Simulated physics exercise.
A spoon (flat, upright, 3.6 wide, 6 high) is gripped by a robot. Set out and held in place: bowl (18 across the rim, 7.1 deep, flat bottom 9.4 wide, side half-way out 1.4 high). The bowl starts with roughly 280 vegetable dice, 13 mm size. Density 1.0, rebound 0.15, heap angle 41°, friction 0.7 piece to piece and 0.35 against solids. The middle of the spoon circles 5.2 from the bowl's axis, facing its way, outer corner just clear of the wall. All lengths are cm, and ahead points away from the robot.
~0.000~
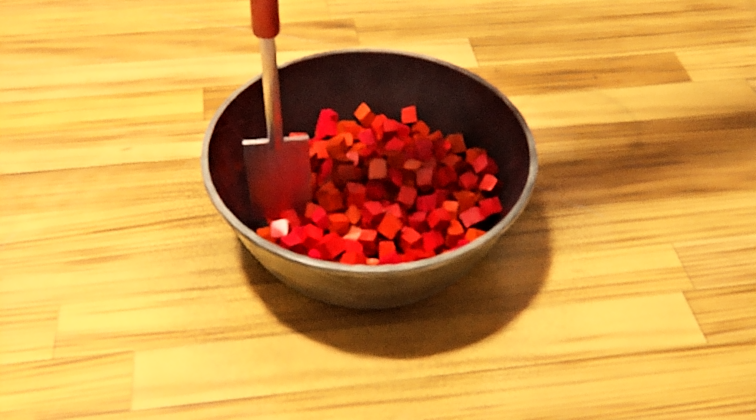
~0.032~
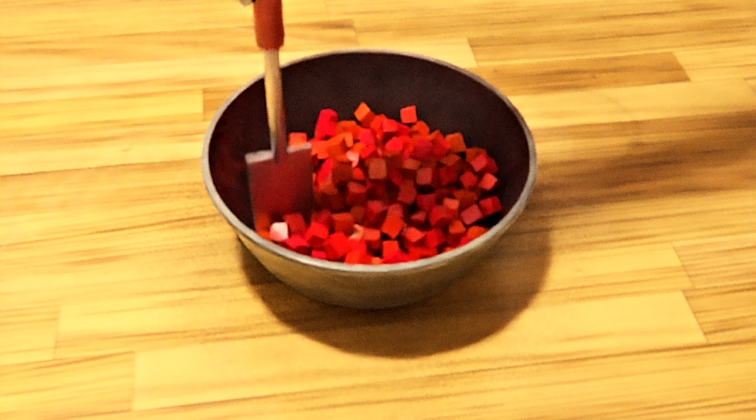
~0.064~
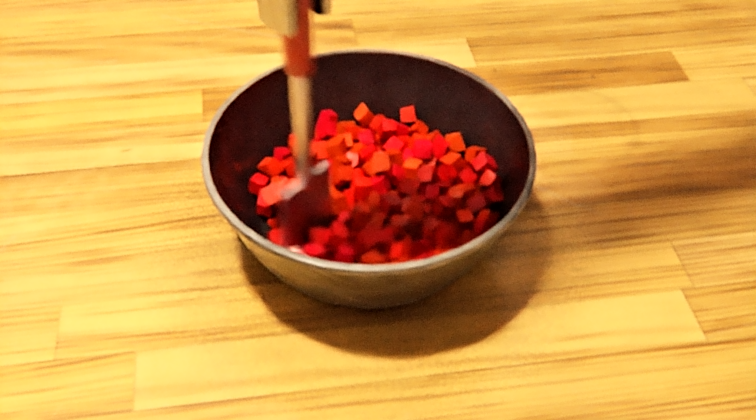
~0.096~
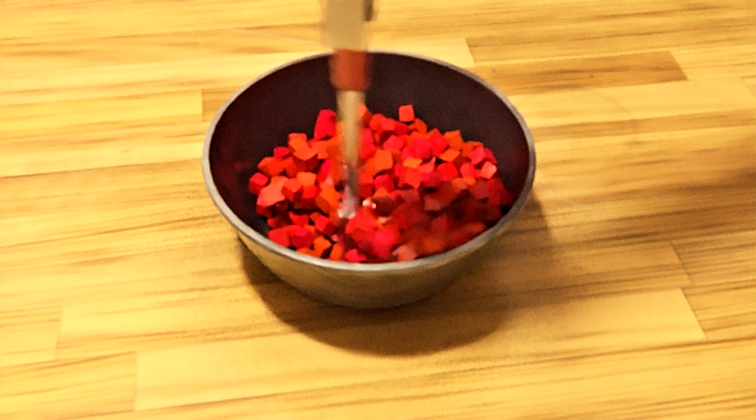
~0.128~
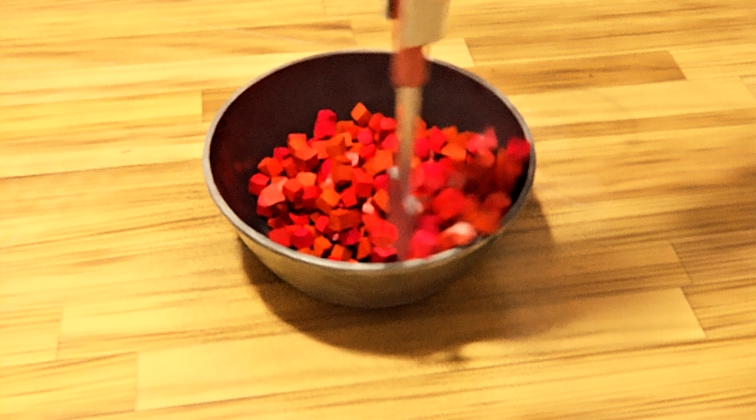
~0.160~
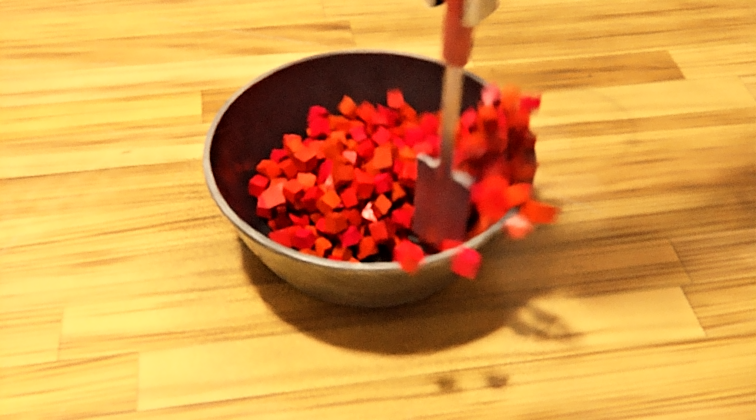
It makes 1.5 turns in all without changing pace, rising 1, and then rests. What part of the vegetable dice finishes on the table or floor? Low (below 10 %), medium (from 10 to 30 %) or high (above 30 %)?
Answer: High; above 30 % of the vegetable dice finish on the table or floor.
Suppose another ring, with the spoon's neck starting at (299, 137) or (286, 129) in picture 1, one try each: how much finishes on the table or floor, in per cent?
About 30 and 40 per cent.
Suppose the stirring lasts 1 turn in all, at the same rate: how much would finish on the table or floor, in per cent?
In that case some 30 per cent.
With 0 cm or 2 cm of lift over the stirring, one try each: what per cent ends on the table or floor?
Some 50 and 40 per cent.
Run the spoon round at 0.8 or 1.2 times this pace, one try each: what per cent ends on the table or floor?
About 35 and 45 per cent.
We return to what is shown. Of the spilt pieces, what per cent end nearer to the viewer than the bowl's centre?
Some 50 per cent.
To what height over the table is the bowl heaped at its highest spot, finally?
Roughly 6.0 cm.
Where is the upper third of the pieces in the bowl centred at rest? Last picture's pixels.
At about (383, 144).
By 0.33 s, 287° round, highest piece 11 above the table; 224 in the bowl, 15 on the table or floor, 43 in flight or on the tool.
By 0.49 s, 83° round, highest piece 9 above the table; 180 in the bowl, 77 on the table or floor, 25 in flight or on the tool.
By 0.78 s, 180° round, highest piece 6 above the table; 158 in the bowl, 124 on the table or floor.
By 1.48 s, 180° round, highest piece 6 above the table; 158 in the bowl, 124 on the table or floor.
Final count, 158 in the bowl, 124 on the table or floor. That is 44 % on the table or floor.
